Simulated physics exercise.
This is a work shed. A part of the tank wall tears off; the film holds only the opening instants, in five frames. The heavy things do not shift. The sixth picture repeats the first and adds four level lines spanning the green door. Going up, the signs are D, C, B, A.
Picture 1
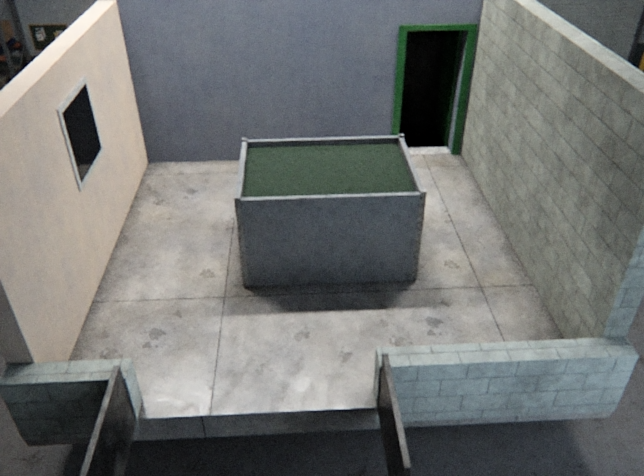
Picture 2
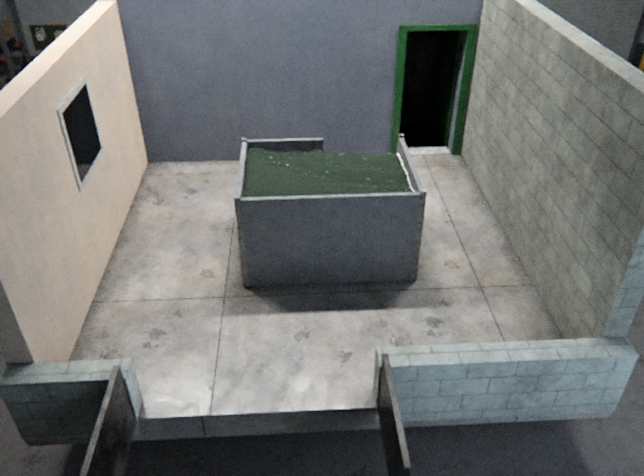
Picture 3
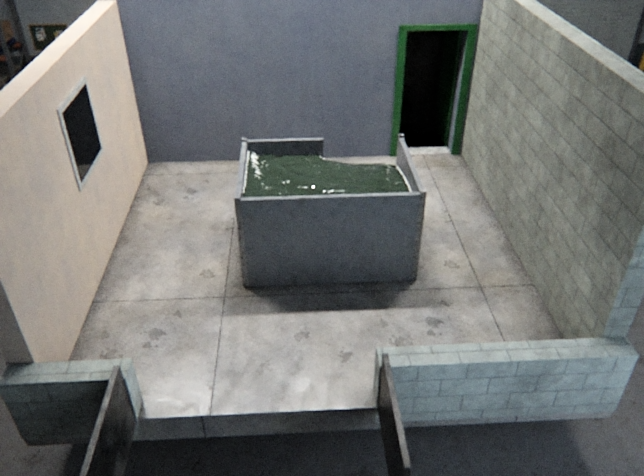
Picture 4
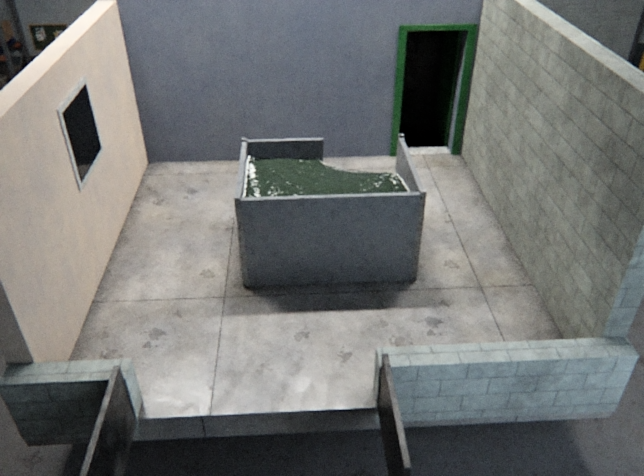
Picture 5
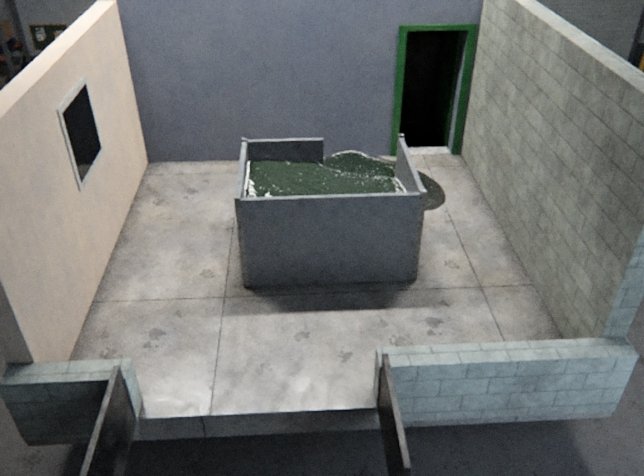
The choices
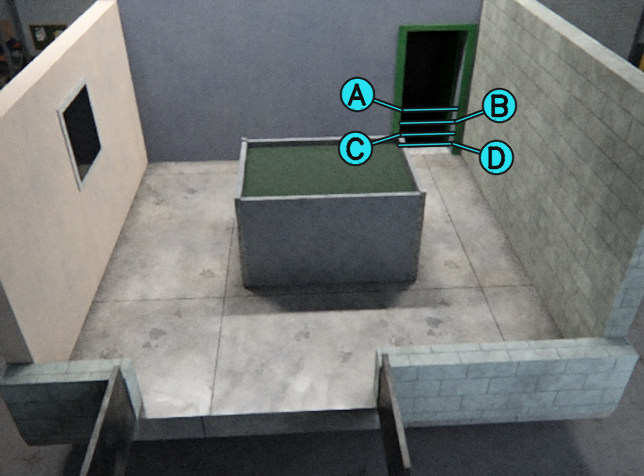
Green water in the grey tank dipped and sloshed about with white flecks, dropping lower inside the walls, then some showed on the floor past the right side, near the green doorway.
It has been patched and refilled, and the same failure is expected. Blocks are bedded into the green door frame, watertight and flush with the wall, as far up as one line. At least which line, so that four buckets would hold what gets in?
Height B.
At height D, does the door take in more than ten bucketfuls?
Yes.
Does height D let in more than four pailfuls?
Yes, it does.
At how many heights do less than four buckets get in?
Two of the four.
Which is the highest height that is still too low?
Here it is height C.
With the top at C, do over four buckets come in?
Yes, it does.
On the marked copy, A at (429, 109); B at (428, 122); C at (426, 134); D at (425, 144); from the bottom up D, C, B, A.
Choosing A, a splash gets over, under a bucket.
Choosing B, a bucket or two gets in.
Choosing C, about 7 bucketfuls get in.
Choosing D, dozens of bucketfuls pour in.
